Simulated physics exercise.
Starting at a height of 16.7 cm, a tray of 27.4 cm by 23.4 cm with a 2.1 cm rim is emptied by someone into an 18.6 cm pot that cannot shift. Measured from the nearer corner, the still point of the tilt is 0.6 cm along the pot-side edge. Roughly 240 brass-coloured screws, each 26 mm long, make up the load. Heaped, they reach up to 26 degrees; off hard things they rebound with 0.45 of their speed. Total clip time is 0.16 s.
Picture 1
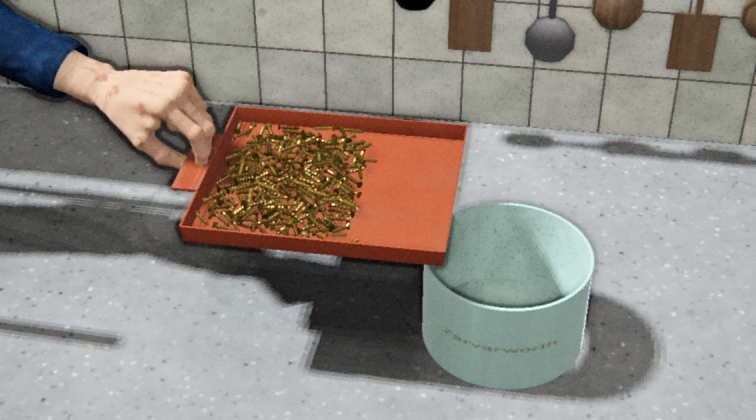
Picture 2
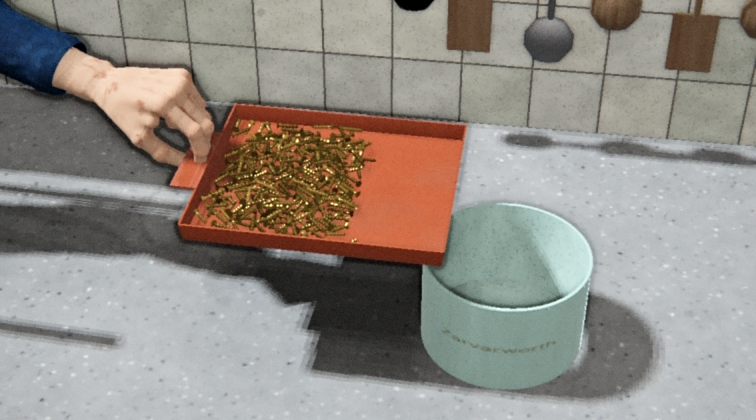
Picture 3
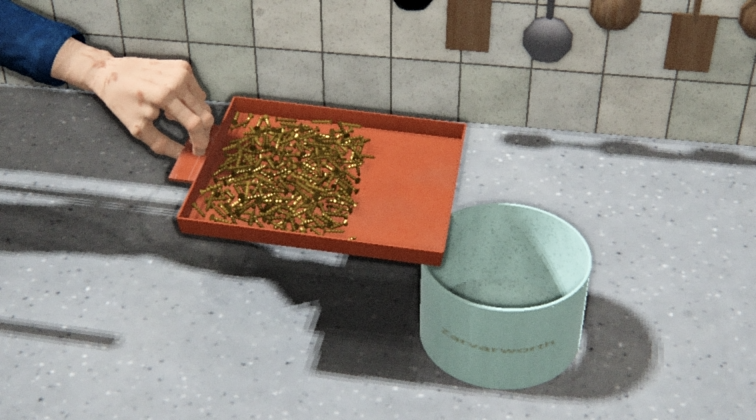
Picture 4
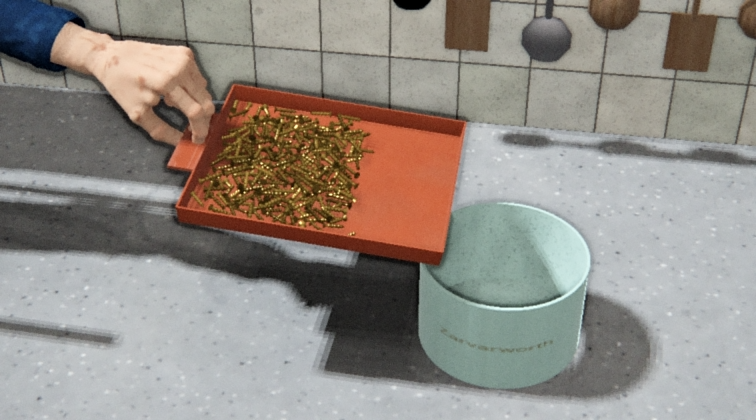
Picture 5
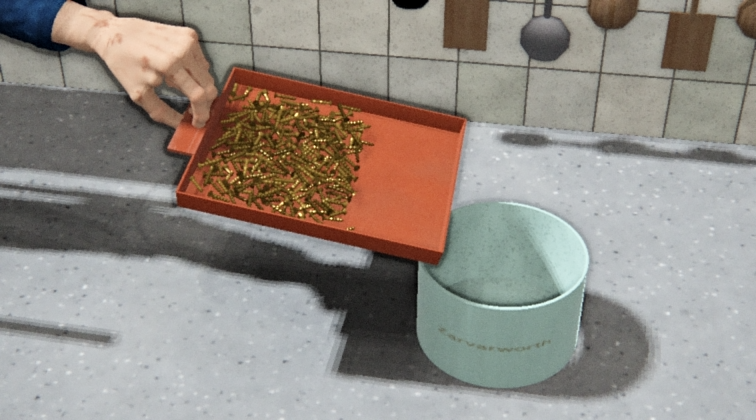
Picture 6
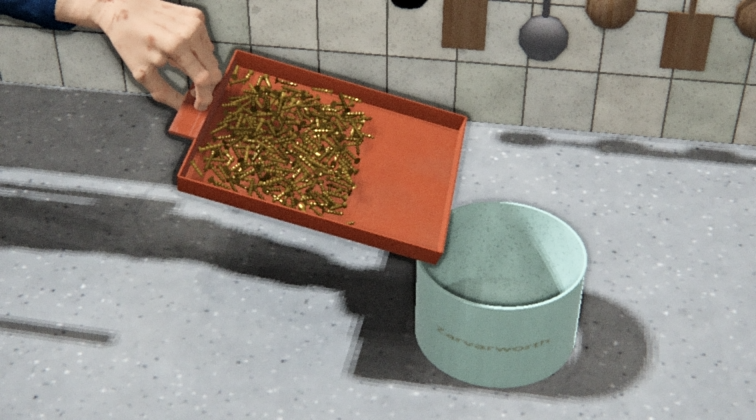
In this clip, a hand at the left gradually raises one end of a red tray holding a heap of small brass-coloured screws, tilting it toward a pale green pot on the right, while the screws stay bunched on the tray's left side.
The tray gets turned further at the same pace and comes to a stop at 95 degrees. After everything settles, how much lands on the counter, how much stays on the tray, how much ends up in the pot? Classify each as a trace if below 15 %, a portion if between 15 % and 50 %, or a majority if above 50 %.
Counter: A portion. Tray: A trace. Pot: A majority.
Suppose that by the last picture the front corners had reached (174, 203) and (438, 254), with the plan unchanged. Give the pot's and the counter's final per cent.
That works out as pot 0 and counter 100.
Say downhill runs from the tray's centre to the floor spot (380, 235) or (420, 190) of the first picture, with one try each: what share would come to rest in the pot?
Estimate: Some 0 % and some 65 % respectively.
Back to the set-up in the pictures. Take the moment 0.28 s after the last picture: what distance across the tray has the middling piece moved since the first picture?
Displacement on the tray: About 4 cm.
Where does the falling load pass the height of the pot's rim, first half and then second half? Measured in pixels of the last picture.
First half close to (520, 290), second half close to (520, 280).
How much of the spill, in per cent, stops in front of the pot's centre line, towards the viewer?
About 80 percent of the spill.
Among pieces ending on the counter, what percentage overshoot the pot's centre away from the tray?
I'd put it close to 90 per cent.
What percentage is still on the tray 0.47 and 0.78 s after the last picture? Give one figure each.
Earlier moment 75, later moment 5.
Then, 0.28 s after the last picture, tilt 54 degrees; the tray holds 100 %, the pot 0 %.
Then, 0.47 s after the last picture, tilt 81 degrees; the tray holds 75 %, the pot 0 %.
Then, 0.78 s after the last picture, tilt 95 degrees; the tray holds 5 %, the pot 75 %.
In the end, counter 25 %, tray 0 %, pot 75 %.
